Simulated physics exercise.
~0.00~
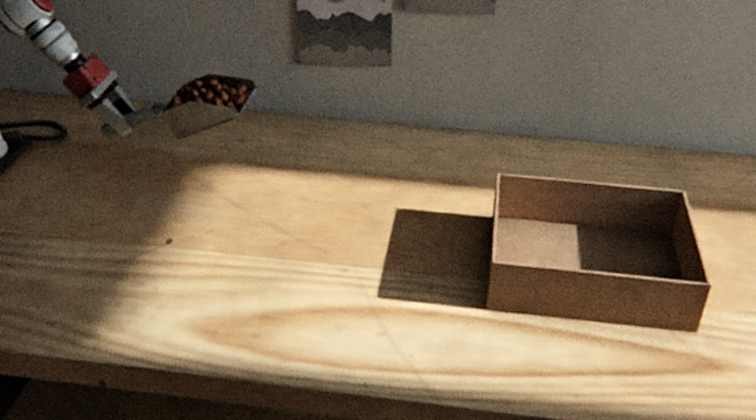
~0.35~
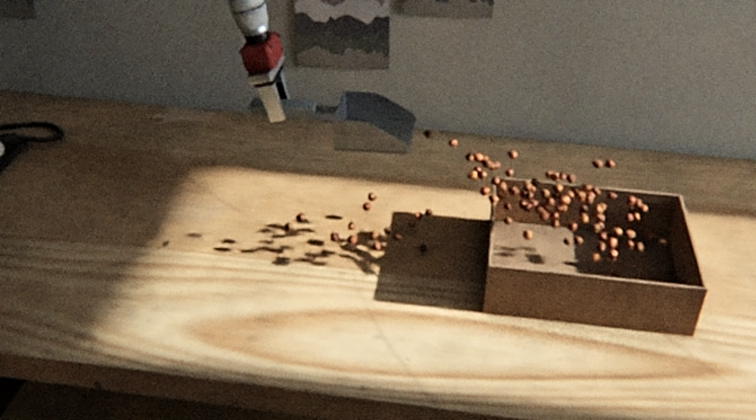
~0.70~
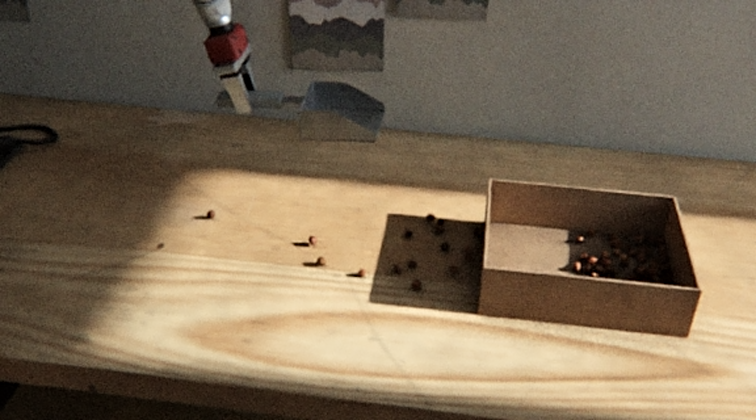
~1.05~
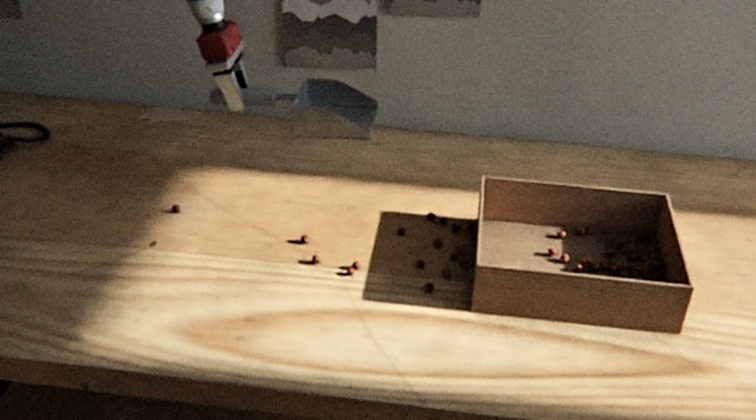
On a sunlit wooden workbench, a robot arm swings a scoop right, flinging hazelnuts mostly into an open box, some scattering outside.
